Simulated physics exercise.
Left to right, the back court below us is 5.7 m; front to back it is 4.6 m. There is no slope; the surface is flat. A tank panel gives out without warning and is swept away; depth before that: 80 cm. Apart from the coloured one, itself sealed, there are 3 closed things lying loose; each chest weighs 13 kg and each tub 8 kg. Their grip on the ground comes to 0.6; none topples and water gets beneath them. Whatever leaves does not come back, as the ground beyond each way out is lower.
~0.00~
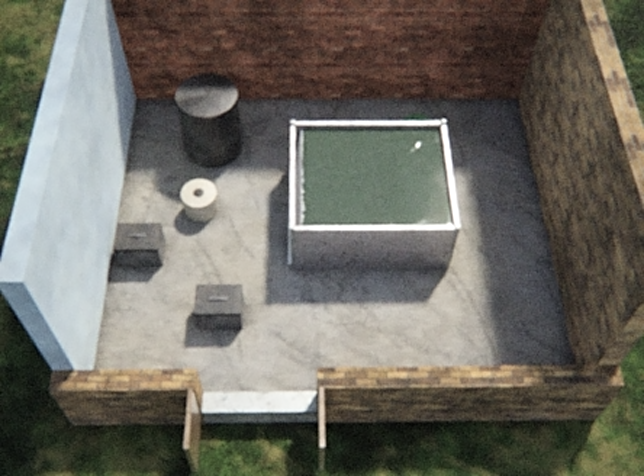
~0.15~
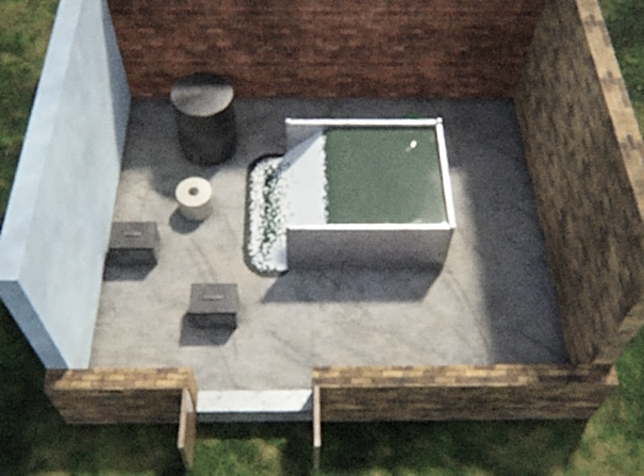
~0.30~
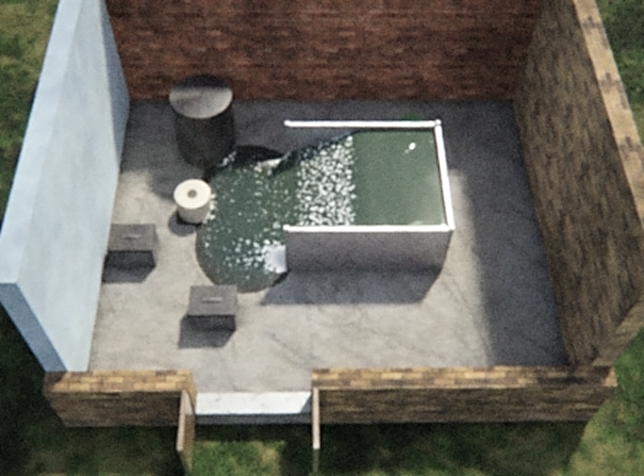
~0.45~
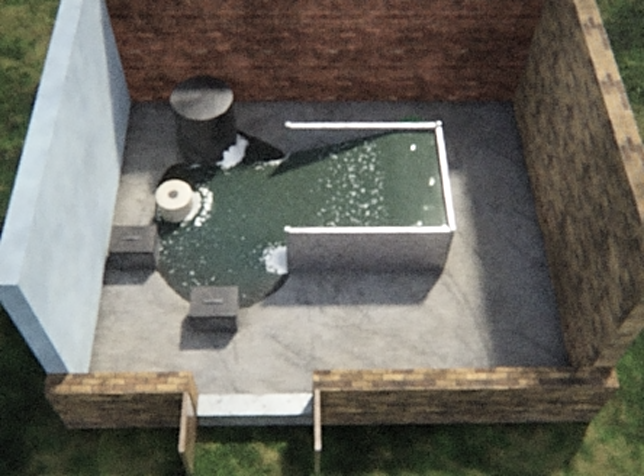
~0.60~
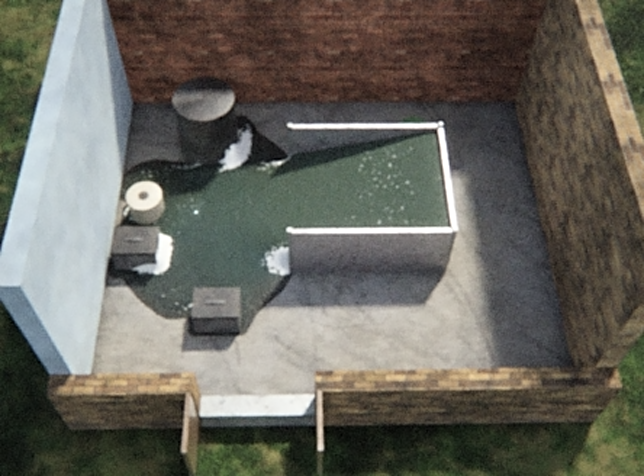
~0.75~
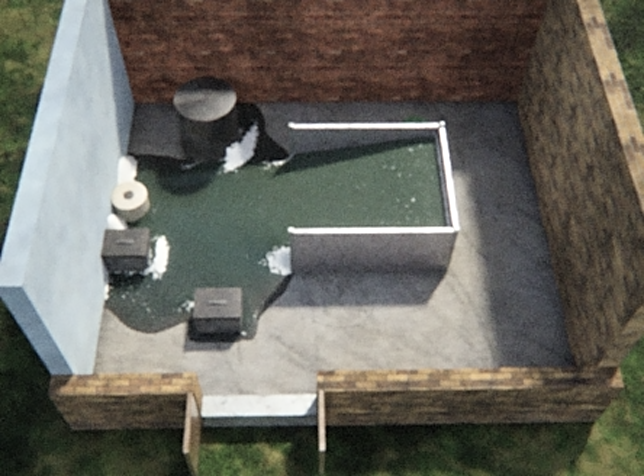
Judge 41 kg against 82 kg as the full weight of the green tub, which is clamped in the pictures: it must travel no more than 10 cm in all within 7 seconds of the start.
The lighter one drifts, the heavier stays.
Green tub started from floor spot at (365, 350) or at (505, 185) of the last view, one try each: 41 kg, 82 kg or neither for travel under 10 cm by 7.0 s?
Taking the two tries in order, even the light one works and even the light one works.
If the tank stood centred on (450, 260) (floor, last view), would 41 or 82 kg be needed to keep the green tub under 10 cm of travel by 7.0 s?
Well, in that case the lighter one is plenty.
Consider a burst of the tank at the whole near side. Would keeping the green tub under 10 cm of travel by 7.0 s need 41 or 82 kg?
So the lighter choice.
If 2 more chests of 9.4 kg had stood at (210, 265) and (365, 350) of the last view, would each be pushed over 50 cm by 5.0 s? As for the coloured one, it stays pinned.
So the first one crosses the line and the second one crosses the line.
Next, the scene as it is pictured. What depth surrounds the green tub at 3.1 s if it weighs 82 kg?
Close to 4 cm deep.
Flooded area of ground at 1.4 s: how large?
Close to 12.0 m2, I'd say.
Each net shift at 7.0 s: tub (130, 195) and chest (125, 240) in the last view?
In that order: 400 cm, washed out.
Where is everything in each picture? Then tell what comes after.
In the first picture, the green tub at (419, 126), on the bottom; 3.1 m2 under water; 0 of 4 have shifted.
In the second picture, the green tub at (414, 125) rests on the ground; water covers 4.1 m2; 0 of 4 have shifted.
In the third picture, the green tub at (413, 127), on the bottom; water covers 5.4 m2; 0 of 4 have shifted.
In the fourth picture, the green tub at (414, 128) rests on the ground; 6.7 m2 under water; 1 of 4 have shifted.
In the fifth picture, the green tub at (415, 129) rests on the ground; water covers 8.1 m2; 1 of 4 have shifted.
In the sixth picture, the green tub at (417, 128), on the bottom; 9.2 m2 under water; 2 of 4 have shifted.
After 1.4 s the green tub would be 0 cm from its start with 41 kg and 0 cm from its start with 82 kg; 0 cm of water round it then.
After 3.1 s the green tub would be 0 cm from its start with 41 kg and 0 cm from its start with 82 kg; 4 cm of water round it then.
After 4.9 s the green tub would be 27 cm from its start with 41 kg and 0 cm from its start with 82 kg; 8 cm of water round it then.
After 7.0 s the green tub would be 27 cm from its start with 41 kg and 0 cm from its start with 82 kg; 8 cm of water round it then.
